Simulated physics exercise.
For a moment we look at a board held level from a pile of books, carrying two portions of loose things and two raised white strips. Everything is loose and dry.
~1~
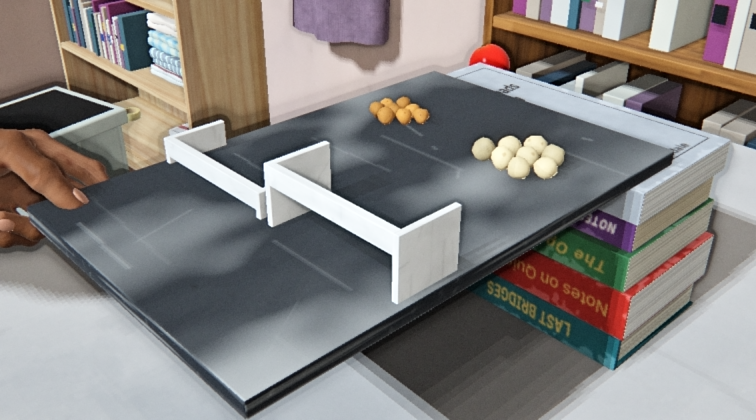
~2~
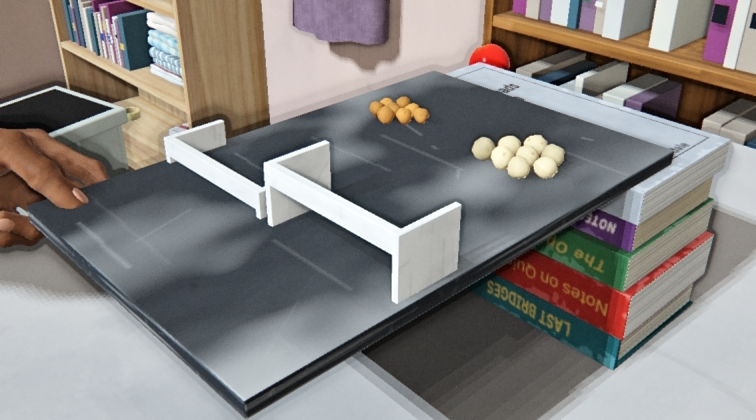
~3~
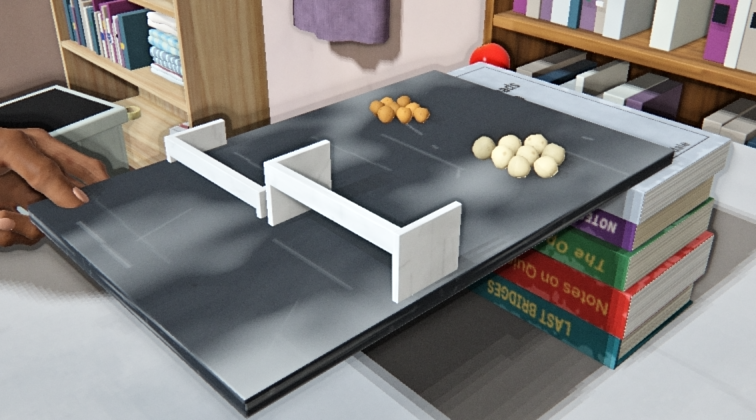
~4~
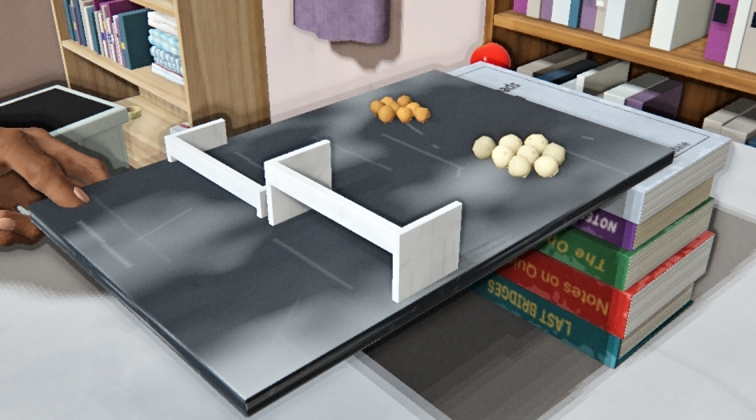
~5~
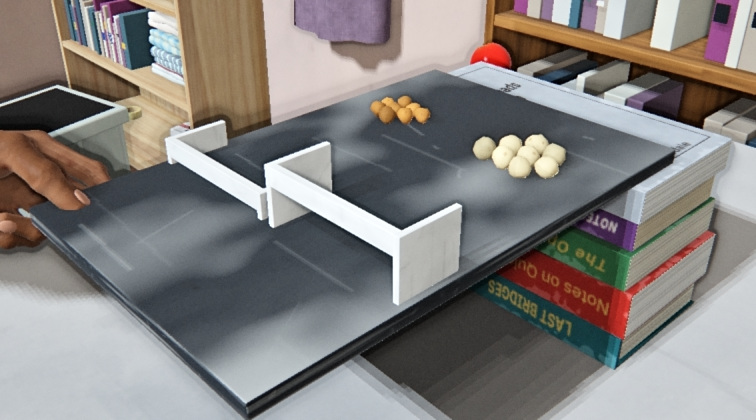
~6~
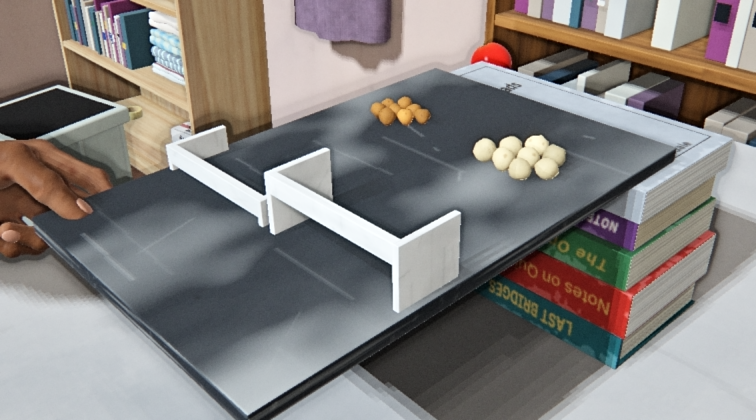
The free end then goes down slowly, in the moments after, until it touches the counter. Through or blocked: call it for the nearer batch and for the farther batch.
Nearer batch - through, farther batch - blocked.
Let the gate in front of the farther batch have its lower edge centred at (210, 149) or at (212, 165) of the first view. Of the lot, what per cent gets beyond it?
About 100 %, then 100 %.
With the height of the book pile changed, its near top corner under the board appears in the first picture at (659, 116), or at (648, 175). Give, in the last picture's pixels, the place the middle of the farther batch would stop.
Roughly (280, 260) first, then (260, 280).
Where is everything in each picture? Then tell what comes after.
In the first picture, held end of the board at (251, 389), level; book pile at (545, 130), nearly half as high as the board is long; nearer batch at (527, 157), a few macadamia nuts; farther batch at (395, 111), a few roasted chickpeas; nearer gate at (330, 206), its slot higher than a piece; farther gate at (213, 171), its slot lower than a piece.
In the second picture, held end of the board at (251, 389), level; farther batch at (395, 110).
In the third picture, held end of the board at (251, 388), level; nearer batch at (527, 156).
In the fourth picture, held end of the board at (251, 388), level; farther batch at (395, 110).
In the fifth picture, held end of the board at (252, 391), level; nearer batch at (528, 157).
In the sixth picture, held end of the board at (254, 402), down by 2°; book pile at (547, 129); nearer batch at (528, 158), not moving; farther batch at (396, 111), not moving; nearer gate at (330, 215); farther gate at (215, 179).
Then, 0.48 s past the last view, board sloping at 13°; nearer batch where it was; farther batch where it was.
Then, 0.99 s past the last view, board sloping at 26°; nearer batch has reached its gate; farther batch on its way down.
Then, 1.59 s past the last view, board resting at 29°; nearer batch all past its gate; farther batch has reached its gate.
Finally, board resting at 29°; nearer batch all past its gate; farther batch gathered behind its gate.
